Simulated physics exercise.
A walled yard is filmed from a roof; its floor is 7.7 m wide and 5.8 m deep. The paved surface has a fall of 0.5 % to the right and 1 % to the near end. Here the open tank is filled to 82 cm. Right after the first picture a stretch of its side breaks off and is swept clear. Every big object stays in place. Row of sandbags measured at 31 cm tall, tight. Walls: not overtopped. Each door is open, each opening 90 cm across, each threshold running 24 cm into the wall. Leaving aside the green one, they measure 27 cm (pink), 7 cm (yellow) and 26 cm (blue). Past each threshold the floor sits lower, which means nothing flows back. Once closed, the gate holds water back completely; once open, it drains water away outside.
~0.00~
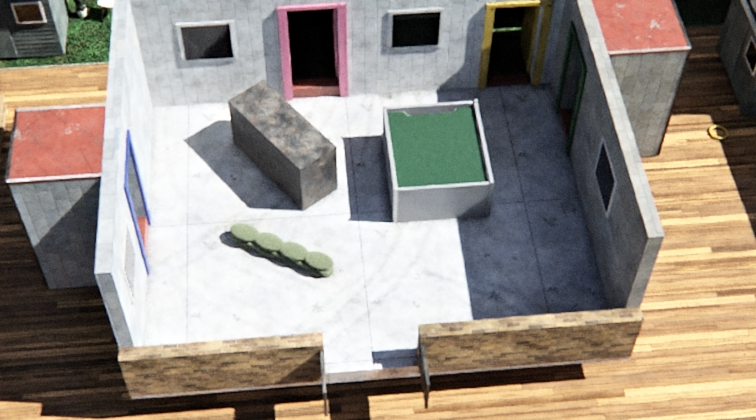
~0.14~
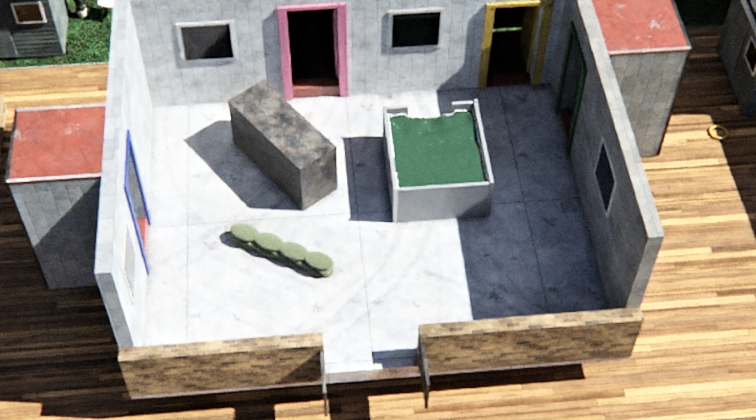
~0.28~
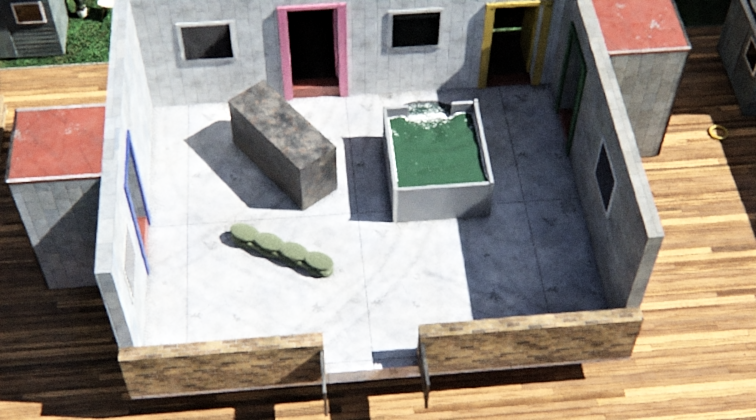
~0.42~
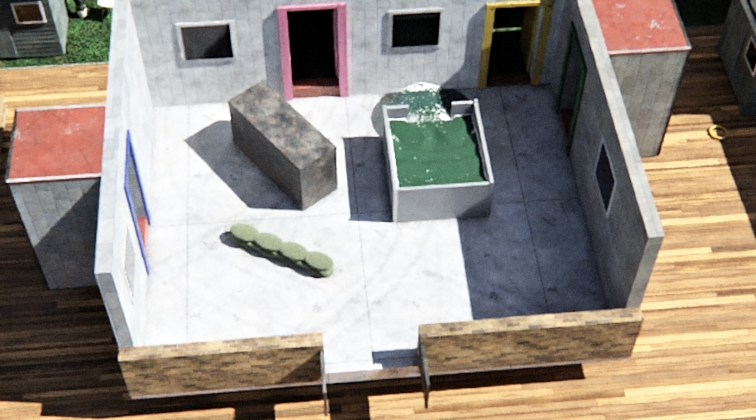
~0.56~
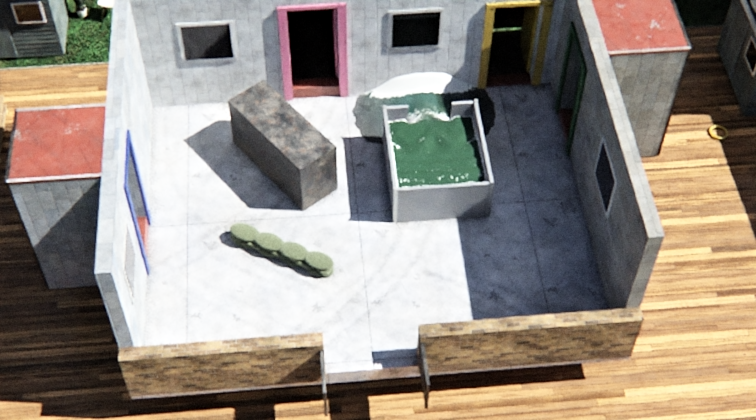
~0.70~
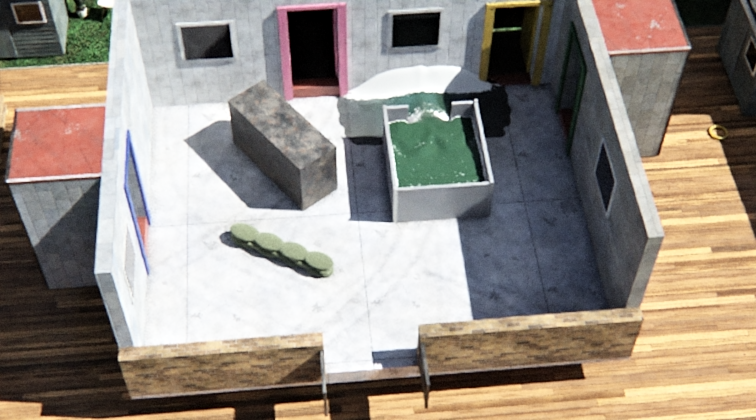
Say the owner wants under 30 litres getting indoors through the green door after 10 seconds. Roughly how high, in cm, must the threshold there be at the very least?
At the very least some 13.5 cm.
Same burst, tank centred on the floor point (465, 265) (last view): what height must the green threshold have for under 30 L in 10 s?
Some 9.5 cm.
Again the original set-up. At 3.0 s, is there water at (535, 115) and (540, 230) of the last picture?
Note: Point one reached; point two reached.
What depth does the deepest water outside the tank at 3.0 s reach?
28 cm.
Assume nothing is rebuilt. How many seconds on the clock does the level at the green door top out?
Roughly at 2.2 s.
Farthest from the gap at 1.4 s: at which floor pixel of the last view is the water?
Lab note: Front tip approx. (239, 103).
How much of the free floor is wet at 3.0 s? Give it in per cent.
35 %.
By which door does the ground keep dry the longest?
I'd say the blue one.
After 1.4 s water covers 15 % of the floor, deepest (50 cm) near (425, 91); it has not reached the green door.
After 3.0 s water covers 35 % of the floor, deepest (28 cm) near (426, 98); 18 cm at the green door, 14 litres in over its 15 cm threshold.
After 10.0 s water covers 95 % of the floor, deepest (10 cm) near (598, 339); 7 cm at the green door, 22 litres in over its 15 cm threshold.
At the green door as built, the water arrived by 1.5 s and peaked near 21 cm at 2.2 s.
With a threshold of 11 cm, 55 litres would have come in within the 10 s; with 15 cm, 22 litres. So under 30 litres takes about 13.5 cm.
